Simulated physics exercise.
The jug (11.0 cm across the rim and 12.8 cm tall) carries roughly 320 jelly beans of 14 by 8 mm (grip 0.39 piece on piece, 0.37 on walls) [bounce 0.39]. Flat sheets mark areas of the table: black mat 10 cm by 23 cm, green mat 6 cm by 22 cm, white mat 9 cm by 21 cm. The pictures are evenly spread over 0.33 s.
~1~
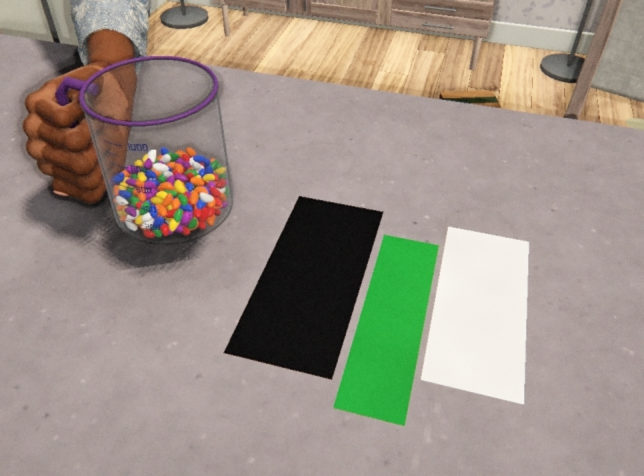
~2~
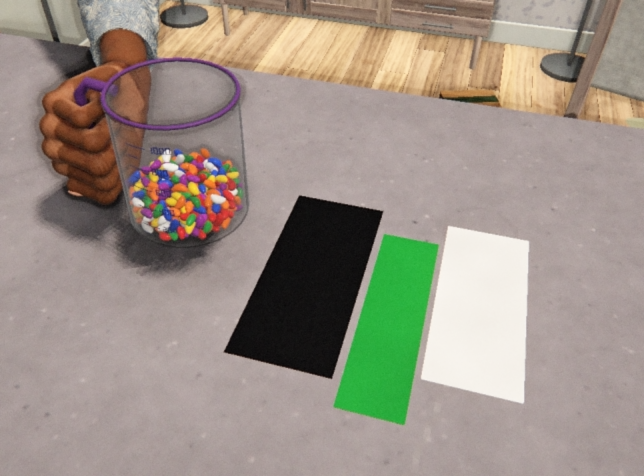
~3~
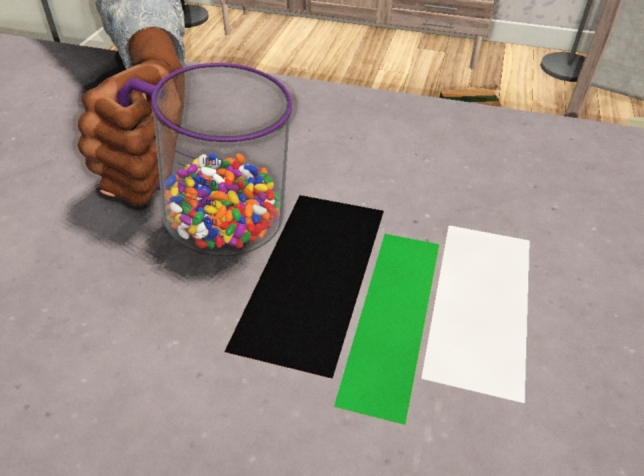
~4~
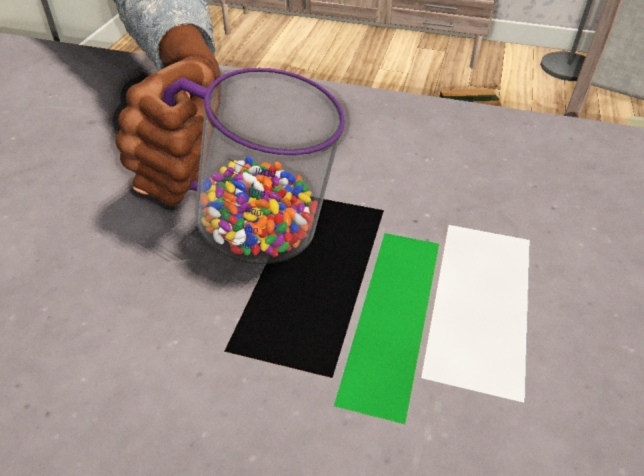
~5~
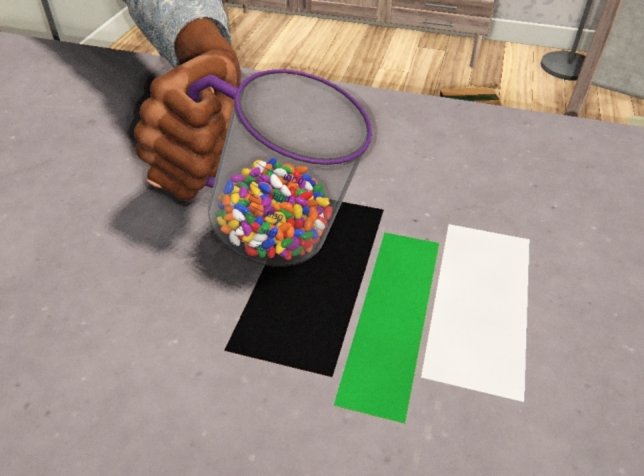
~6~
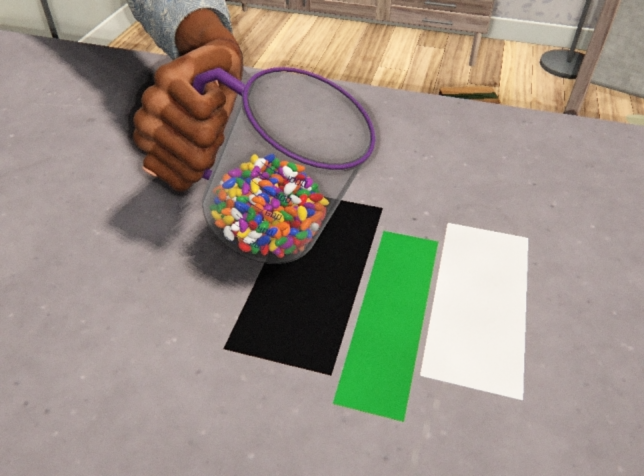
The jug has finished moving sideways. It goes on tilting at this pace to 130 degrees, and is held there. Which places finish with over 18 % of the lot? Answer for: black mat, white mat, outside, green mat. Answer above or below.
Black mat: Above, white mat: Below, outside: Below, green mat: Above.
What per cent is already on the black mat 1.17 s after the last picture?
Some 10 per cent.
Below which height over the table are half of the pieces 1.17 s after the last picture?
About 10 cm.
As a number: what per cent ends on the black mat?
About 45 per cent.
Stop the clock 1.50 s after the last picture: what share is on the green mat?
About 35 per cent by then.
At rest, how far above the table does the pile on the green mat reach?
Some 2.5 cm.
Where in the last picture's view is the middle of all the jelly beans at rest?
Around (365, 285).
Then, 0.45 s after the last picture, tilt 60 degrees; jug 100 %; middle of all pieces on or above the table near (248, 187).
Then, 0.82 s after the last picture, tilt 91 degrees; jug 100 %; middle of all pieces on or above the table near (248, 182).
Then, 1.17 s after the last picture, tilt 120 degrees; jug 90 %, black mat 10 %; middle of all pieces on or above the table near (273, 199).
Then, 1.50 s after the last picture, tilt 130 degrees; green mat 35 %, black mat 50 %, outside 5 %; middle of all pieces on or above the table near (359, 277).
In the end, jug 0 %, green mat 40 %, white mat 5 %, black mat 45 %, outside 10 %.
